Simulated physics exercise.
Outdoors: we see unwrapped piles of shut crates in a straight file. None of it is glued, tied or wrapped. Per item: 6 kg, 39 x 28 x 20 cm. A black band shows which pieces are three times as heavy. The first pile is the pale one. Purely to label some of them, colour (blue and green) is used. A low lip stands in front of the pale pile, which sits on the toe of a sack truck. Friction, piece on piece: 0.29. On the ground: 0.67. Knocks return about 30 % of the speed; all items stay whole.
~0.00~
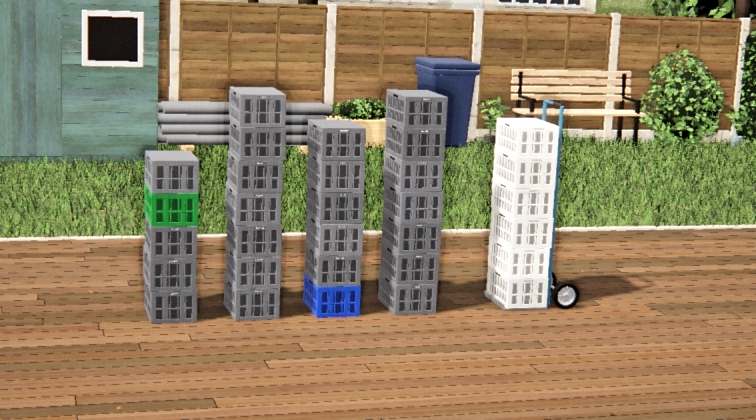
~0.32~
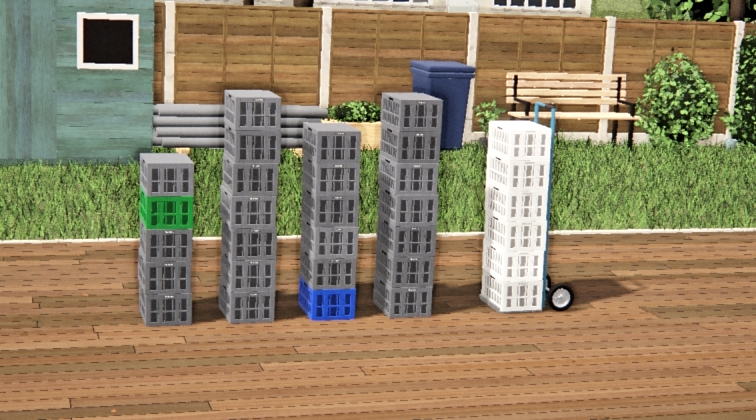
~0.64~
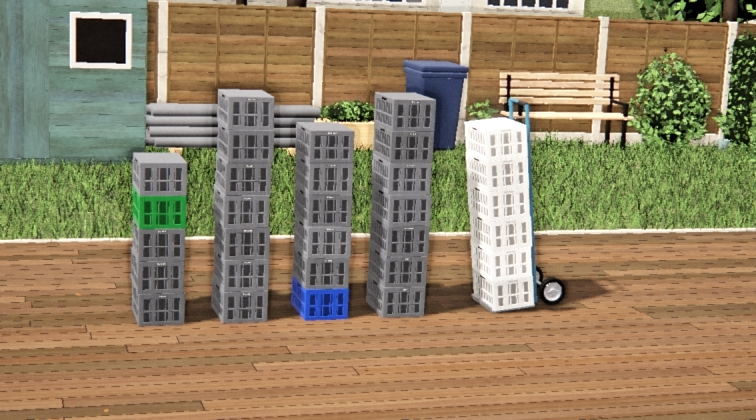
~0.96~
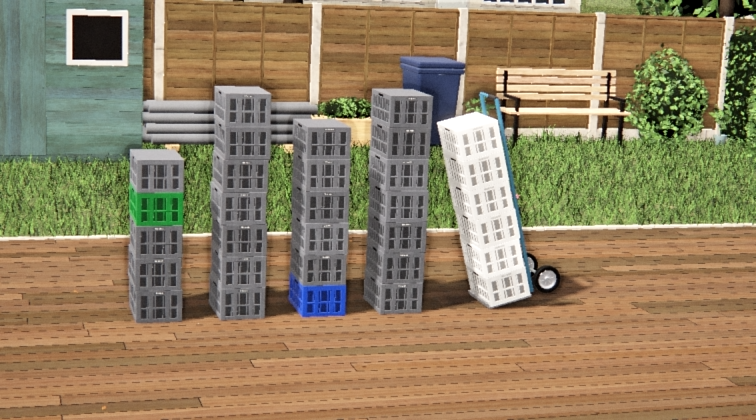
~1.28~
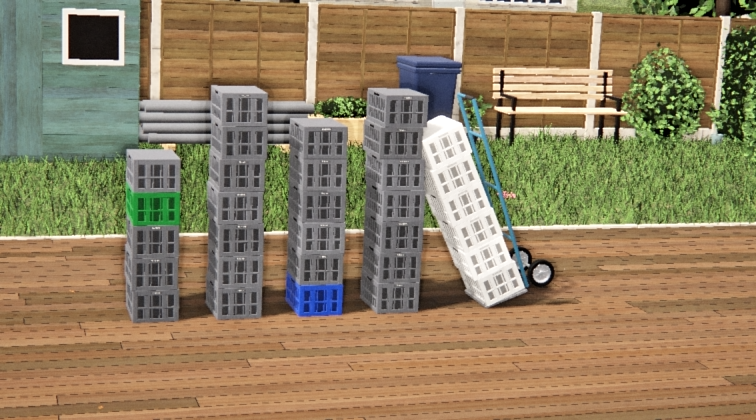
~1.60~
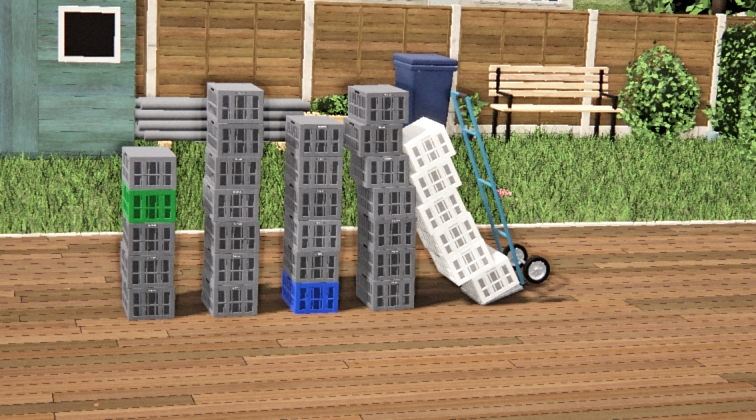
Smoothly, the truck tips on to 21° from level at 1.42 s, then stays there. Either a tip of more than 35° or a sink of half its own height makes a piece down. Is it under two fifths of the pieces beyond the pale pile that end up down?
No, it is more than two fifths.
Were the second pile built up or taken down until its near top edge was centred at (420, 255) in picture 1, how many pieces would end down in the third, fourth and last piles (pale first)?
Result: Third pile 0, fourth pile 0, last pile 0.
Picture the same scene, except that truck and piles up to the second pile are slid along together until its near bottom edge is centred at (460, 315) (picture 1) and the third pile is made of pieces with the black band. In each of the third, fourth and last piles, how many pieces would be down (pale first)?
Counts down - third: 6; fourth: 7; last: 4.
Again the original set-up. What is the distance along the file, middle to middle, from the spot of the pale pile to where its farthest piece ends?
Roughly 100 centimetres.
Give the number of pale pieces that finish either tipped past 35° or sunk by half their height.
That makes 6 in all.
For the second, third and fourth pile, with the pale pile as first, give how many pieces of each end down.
Each in turn: Second 6; third 6; fourth 7.
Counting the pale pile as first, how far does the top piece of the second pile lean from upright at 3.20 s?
That piece is at some 30°.
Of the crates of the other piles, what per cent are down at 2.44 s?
By then, 0 per cent.
By 2.44 s, 6 of the pale pile down; none of the 25 other crates down, 16 disturbed; blue crate tilted 9°.
By 3.20 s, 6 of the pale pile down; 9 of the 25 other crates down; blue crate tilted 29°; green crate tilted 13°.
By 3.88 s, 6 of the pale pile down; 23 of the 25 other crates down; green crate on its side; blue crate tilted 35°.
When it is over (5.5 s), 6 of the pale pile down; 23 of the 25 other crates down; green crate upside down; blue crate tilted 36°. That is 92 per cent. In pixels of the last frame, middles, blue crate near (297, 281).
